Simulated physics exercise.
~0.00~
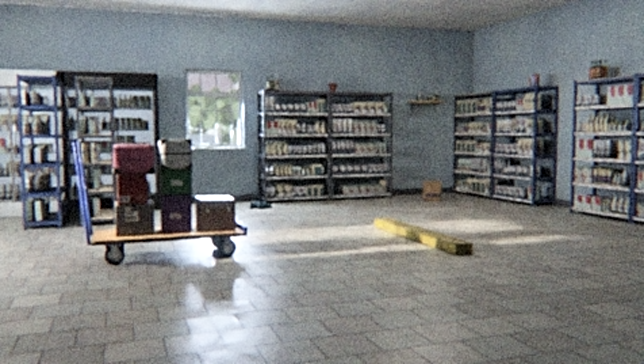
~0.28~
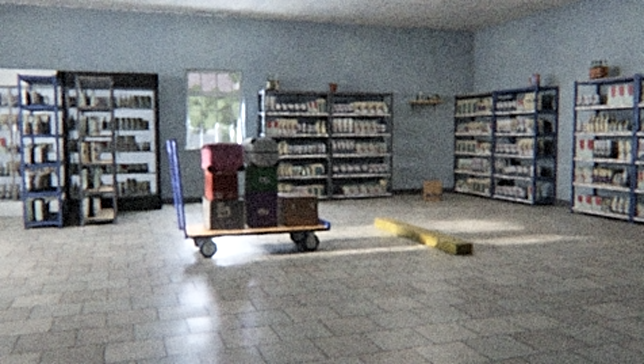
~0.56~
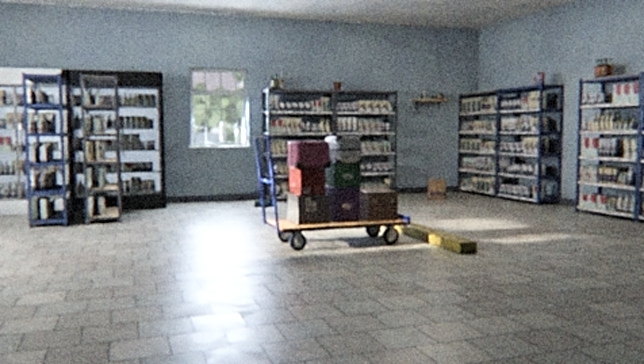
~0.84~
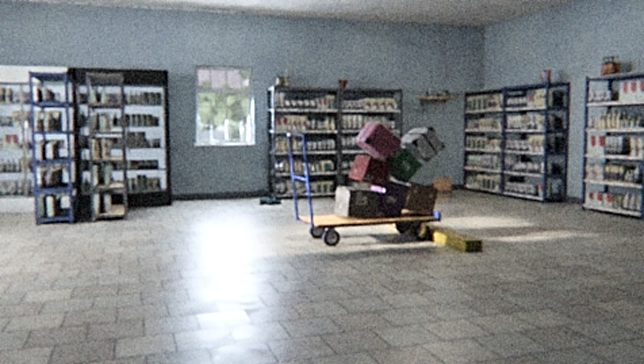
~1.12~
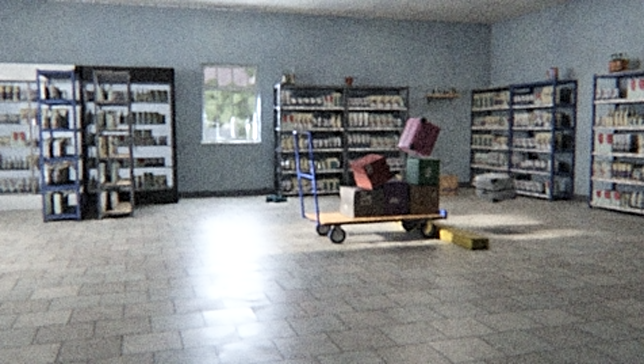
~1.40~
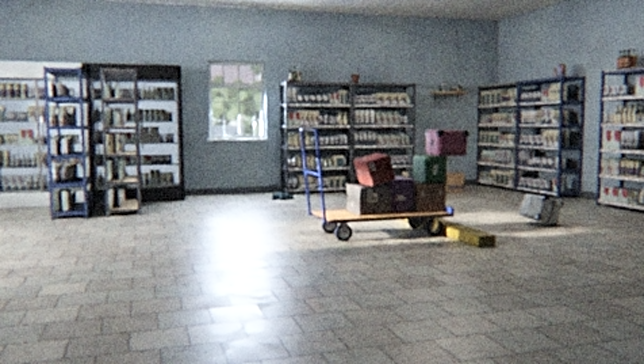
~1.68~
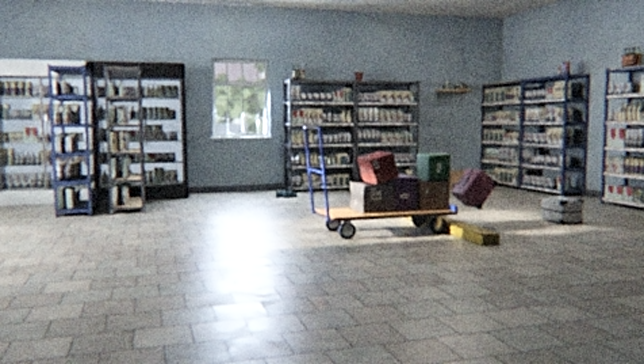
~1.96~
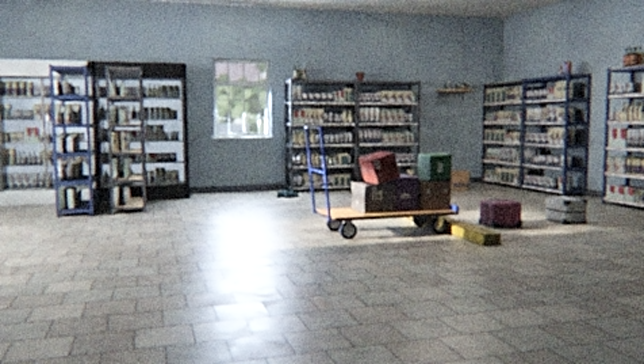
In a tiled storeroom lined with shelves of jars and bottles, a blue-handled platform trolley stacked with cases and boxes rolls right toward a yellow beam on the floor. Its front wheels meet the beam and it stops abruptly, while the upper load pitches forward. The white suitcase tumbles off the front and lands on the floor to the right. The pink suitcase rolls over the green tote, tips past the edge and drops too. Both suitcases come to rest beyond the beam, while the red parcel and the other boxes remain on the deck, some of them tipped over.
